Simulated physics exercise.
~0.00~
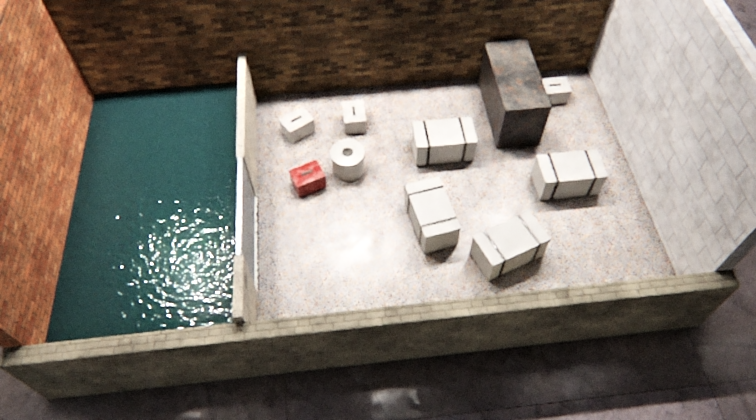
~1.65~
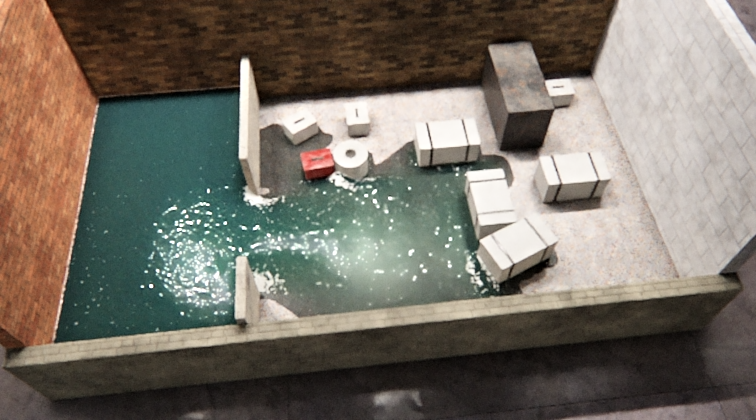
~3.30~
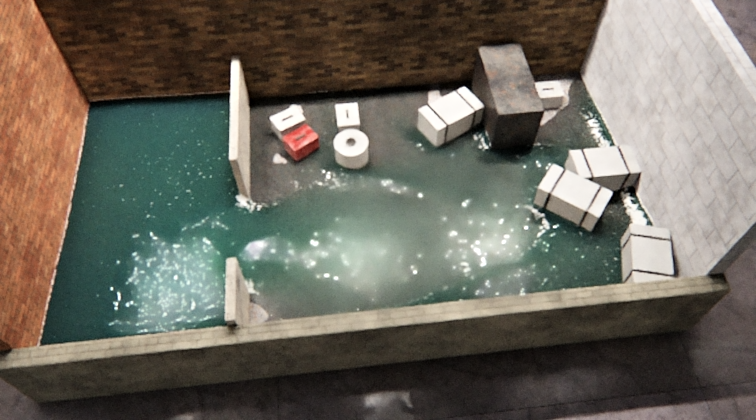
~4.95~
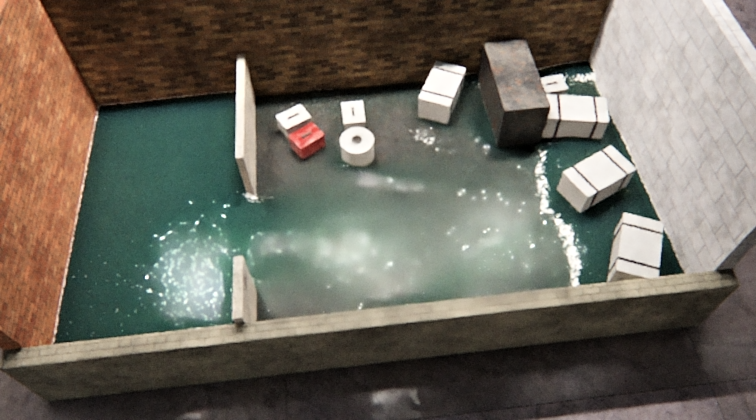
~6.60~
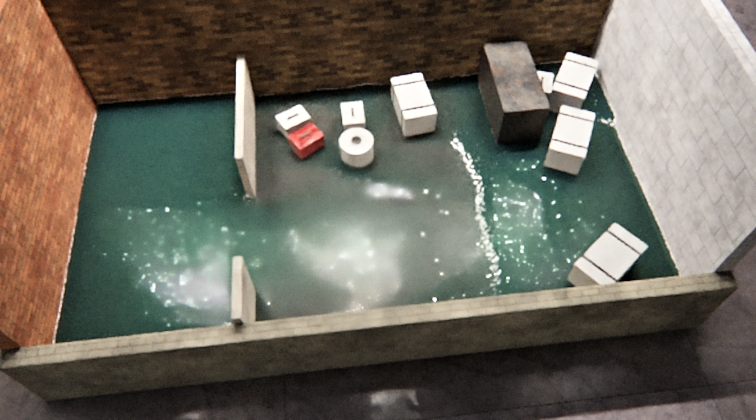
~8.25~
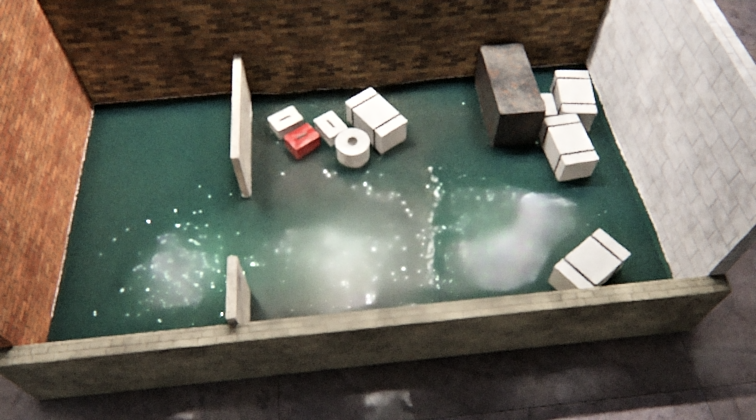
Green water fills the left part of a walled, divided basement seen from high up, beside a dry pale floor holding white strapped trunks, small white boxes, a white ring-shaped tub, a red tote and a tall dark block at the back. It pours through a gap in the partition and spreads right, pushing the nearer trunks along. The flood reaches the right wall, carrying trunks there, while the red tote shifts slightly up against a small box. Finally, water covers the floor, with one trunk drifted left beside the tub and the others scattered upright at right.
